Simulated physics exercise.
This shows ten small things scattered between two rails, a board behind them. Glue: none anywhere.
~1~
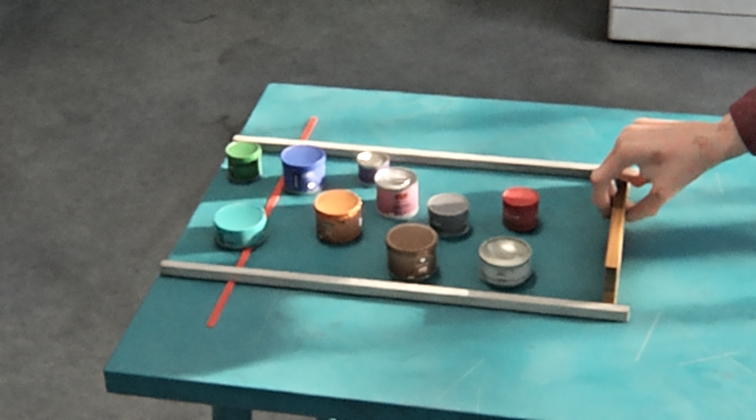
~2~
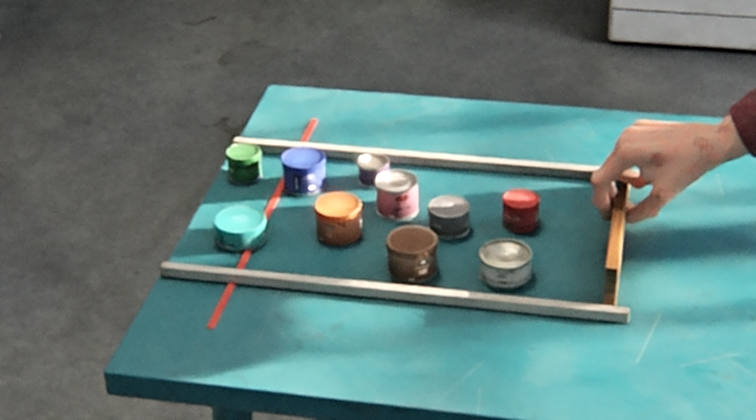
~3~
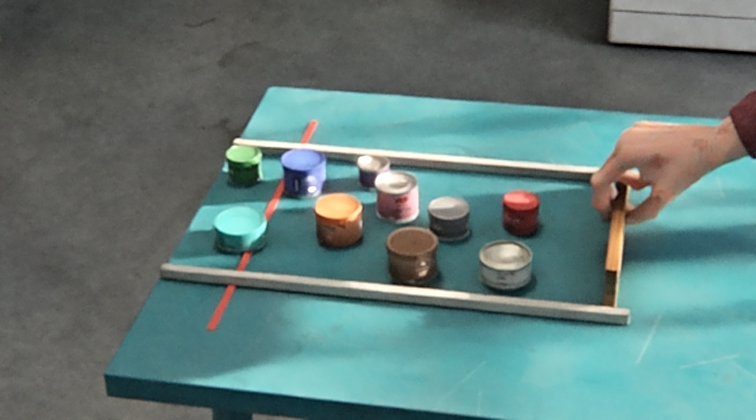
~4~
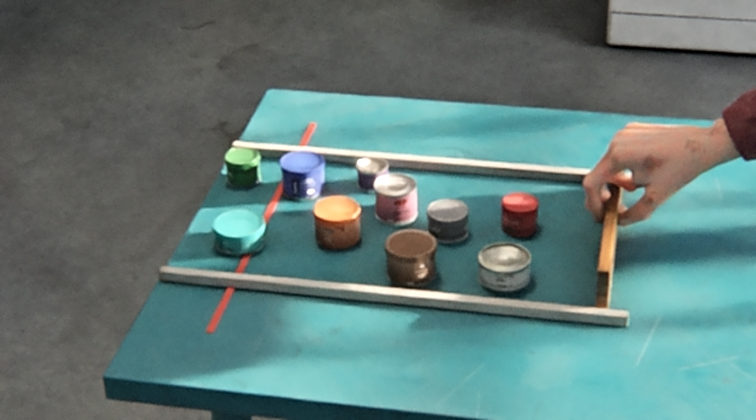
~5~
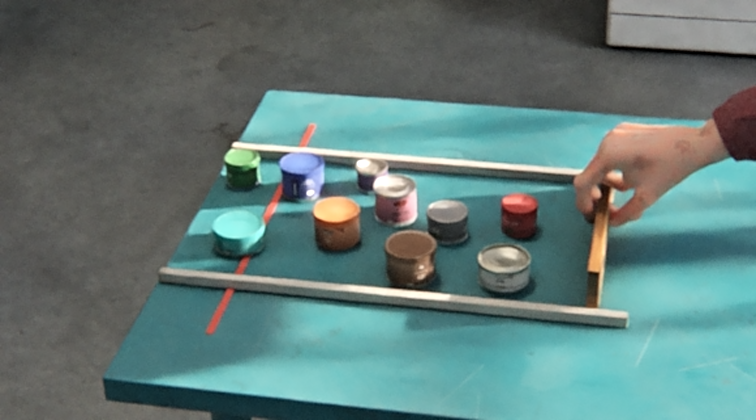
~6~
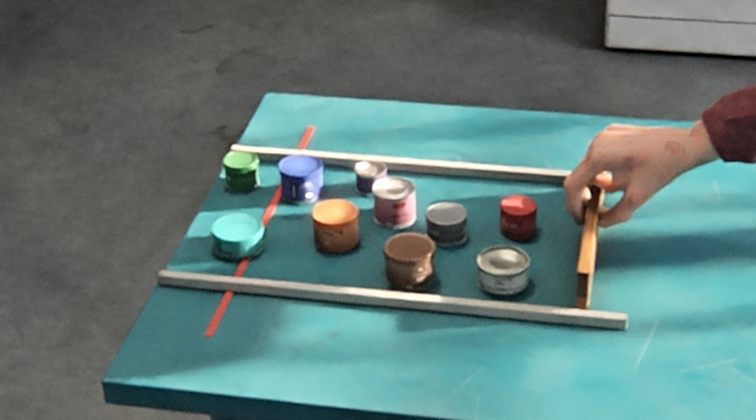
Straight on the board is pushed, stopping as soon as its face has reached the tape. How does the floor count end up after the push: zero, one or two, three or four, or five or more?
The floor count ends at one or two.
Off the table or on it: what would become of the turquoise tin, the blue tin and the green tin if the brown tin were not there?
Turquoise tin: Over the edge. Blue tin: Still there. Green tin: Over the edge.
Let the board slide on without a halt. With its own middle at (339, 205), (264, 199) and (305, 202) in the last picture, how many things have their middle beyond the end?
Past-the-end tally - position 1: 0, position 2: 2, position 3: 0.
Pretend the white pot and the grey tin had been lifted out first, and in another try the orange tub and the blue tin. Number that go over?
I'd say 1 the first time and 0 the second time.
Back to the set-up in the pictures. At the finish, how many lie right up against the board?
The count comes out at 4.
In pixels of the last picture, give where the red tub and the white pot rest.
Red tub: About (253, 197); white pot: About (223, 244).
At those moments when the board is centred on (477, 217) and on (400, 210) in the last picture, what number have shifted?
The counts are 4 and 6.
Soon after, none off yet; green tin at rest near (242, 172); turquoise tin at rest near (238, 237); blue tin at rest near (301, 179).
After that, none off yet; green tin at rest near (242, 172); turquoise tin at rest near (238, 237); blue tin moving near (296, 178).
In the end, the number that fall off is one or two; gone, turquoise tin and green tin.
